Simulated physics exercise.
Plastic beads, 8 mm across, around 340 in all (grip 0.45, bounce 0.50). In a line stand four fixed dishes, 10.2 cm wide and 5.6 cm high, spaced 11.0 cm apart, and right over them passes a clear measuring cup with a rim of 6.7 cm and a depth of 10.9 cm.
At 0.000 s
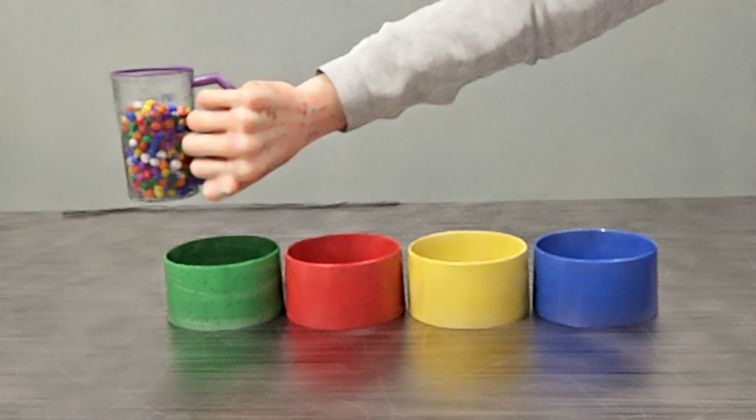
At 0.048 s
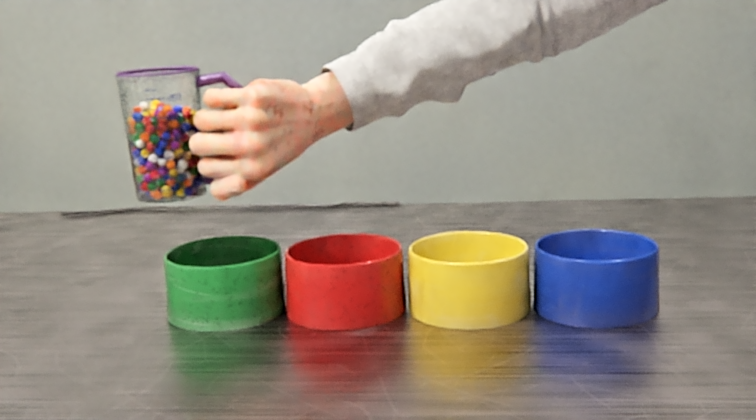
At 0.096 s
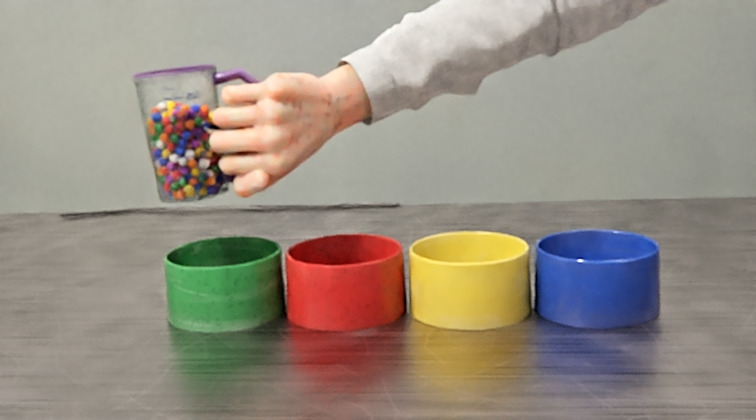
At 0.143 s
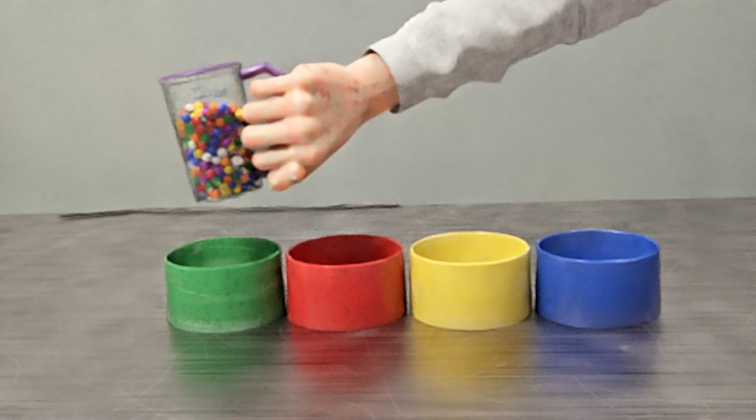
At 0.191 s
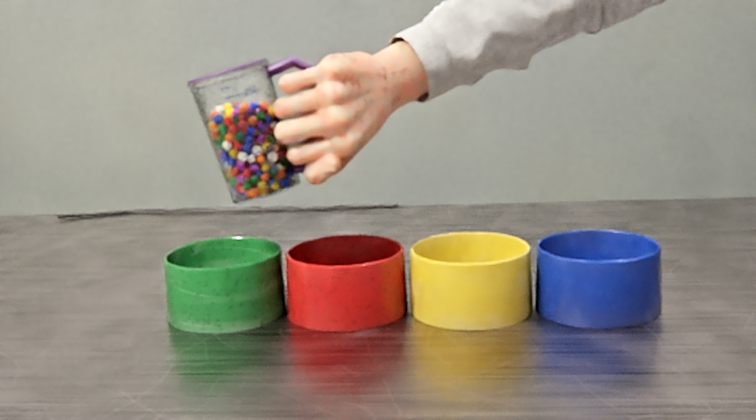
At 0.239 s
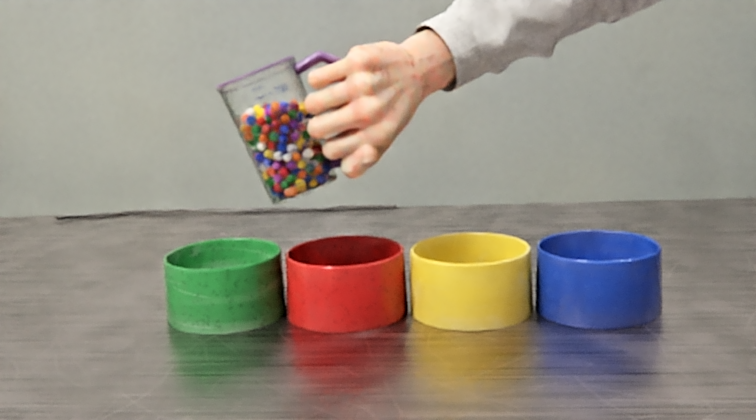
A hand holding a clear measuring cup of multicolored beads starts above the green dish, at the left of a row of green, red, yellow and blue dishes. It moves the cup rightward toward the space above the red dish, gradually tilting it so its rim leans left, while the dishes stay still.
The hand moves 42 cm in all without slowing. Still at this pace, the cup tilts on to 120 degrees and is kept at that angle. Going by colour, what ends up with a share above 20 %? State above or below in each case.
In each case: Red below, blue above, green below, yellow below, counter below.
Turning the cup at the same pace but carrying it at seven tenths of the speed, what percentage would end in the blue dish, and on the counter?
Blue: 80; counter: 10.
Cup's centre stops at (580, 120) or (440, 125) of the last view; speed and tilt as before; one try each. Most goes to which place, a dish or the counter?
I'd expect yellow to win the first try and red the second.
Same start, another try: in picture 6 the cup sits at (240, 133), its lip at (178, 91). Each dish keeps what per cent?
In the end red holds 0, blue holds 80, green holds 0, yellow holds 10.
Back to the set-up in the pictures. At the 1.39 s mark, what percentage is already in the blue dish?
Roughly 60 in a hundred.
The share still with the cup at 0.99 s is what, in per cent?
100 per cent.
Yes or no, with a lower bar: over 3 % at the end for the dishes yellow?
Result for yellow: Yes, it does.
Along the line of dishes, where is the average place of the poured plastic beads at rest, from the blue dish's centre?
It ends up close to 3 cm toward the picture's left edge.
After 0.69 s, tilt 67 degrees; cup holds 100 %.
Then, at 0.99 s, tilt 99 degrees; cup holds 100 %.
After 1.39 s, tilt 120 degrees; cup holds 20 %, blue 60 %, yellow 5 %.
In the end, at 2.3 s, red 0 %, blue 75 %, green 0 %, yellow 10 %, counter 15 %.
